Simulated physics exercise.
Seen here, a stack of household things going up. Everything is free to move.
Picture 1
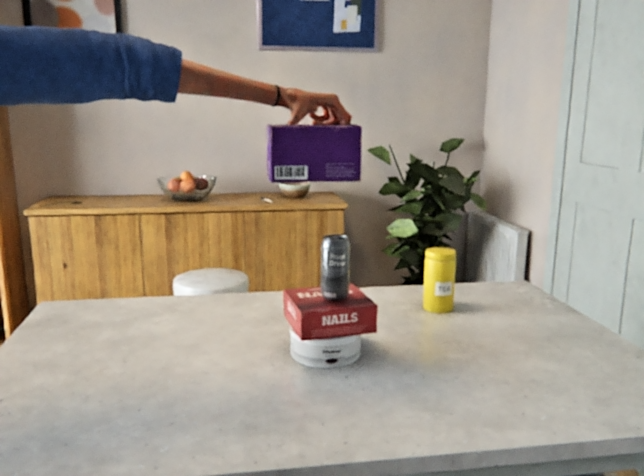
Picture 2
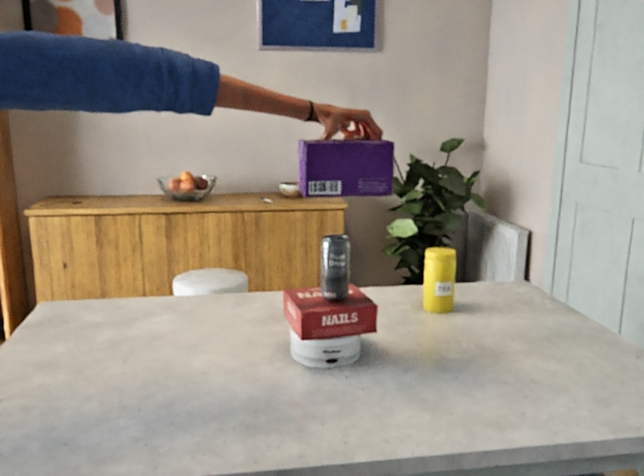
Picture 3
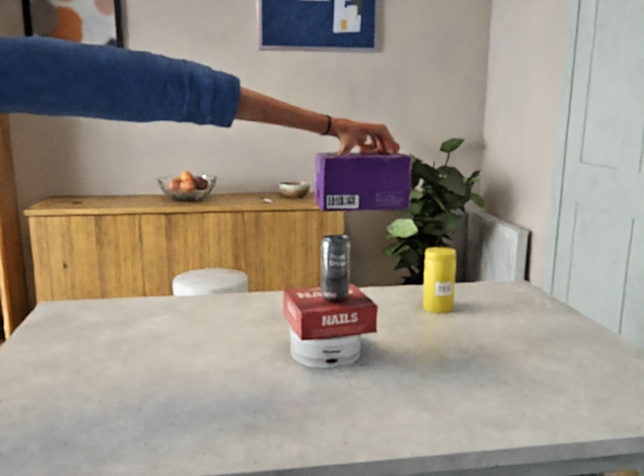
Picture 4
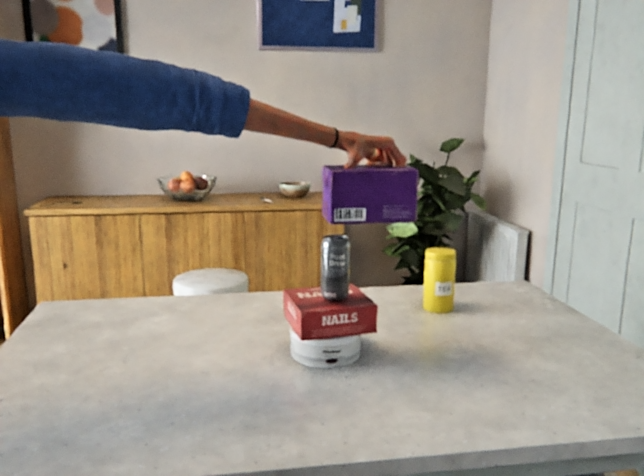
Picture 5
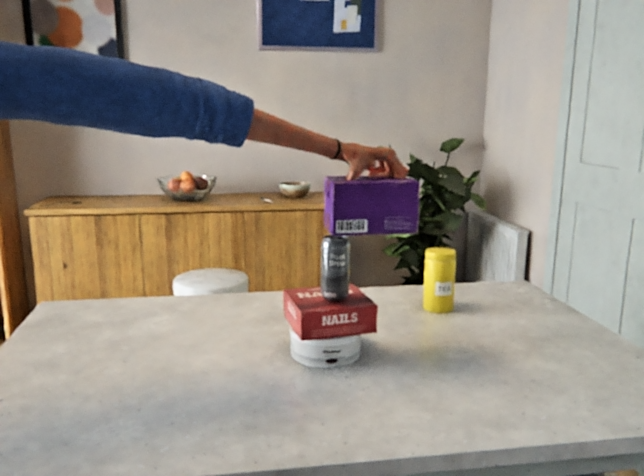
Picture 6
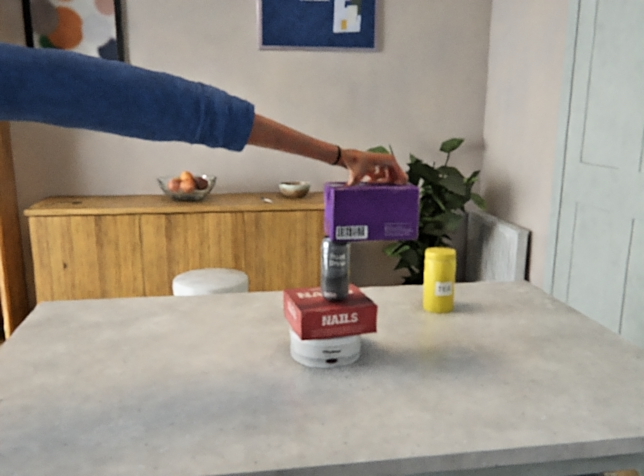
A hand moves a purple box rightward and lowers it onto the dark can atop the stack.
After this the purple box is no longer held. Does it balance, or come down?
The pile gives way.
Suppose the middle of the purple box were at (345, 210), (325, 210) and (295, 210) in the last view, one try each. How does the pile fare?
First, it keeps its balance; second, it holds; third, it loses its balance.
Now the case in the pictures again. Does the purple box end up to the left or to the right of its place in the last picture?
To the right.
Then, 0.30 s later than the last frame, purple box now fallen.
Then, 0.40 s later than the last frame, things are still on the move.
Then, 0.60 s later than the last frame, as before.
When it is over, fallen, purple box; the other 4 as before. End places, in pixels of the last picture, purple box near (460, 362). The pile loses its balance.
